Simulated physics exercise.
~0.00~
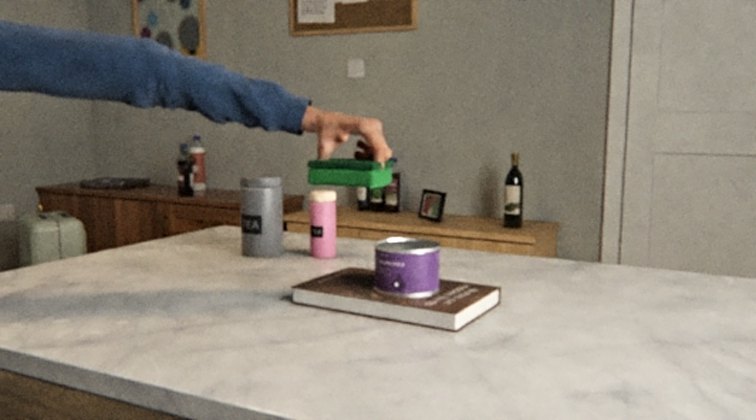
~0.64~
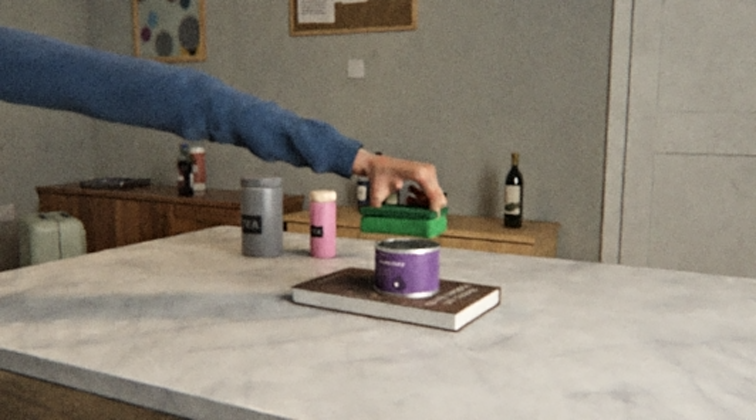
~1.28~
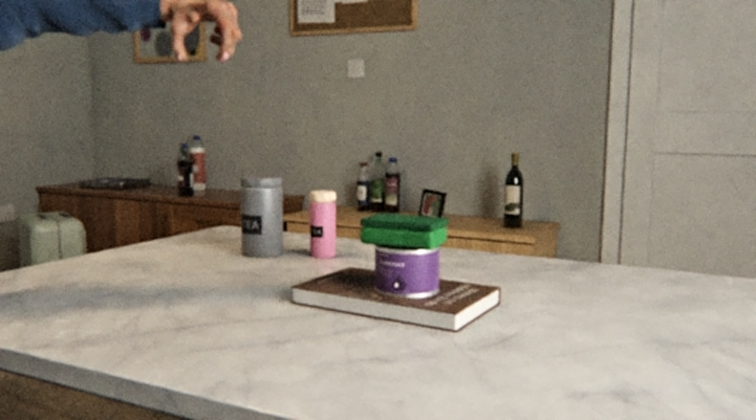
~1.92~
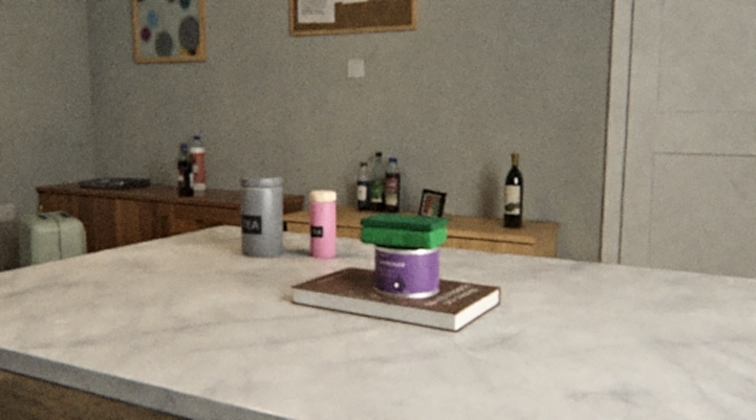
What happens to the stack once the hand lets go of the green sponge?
The stack holds. The green sponge stays resting on the purple tub, which stays on the brown book.
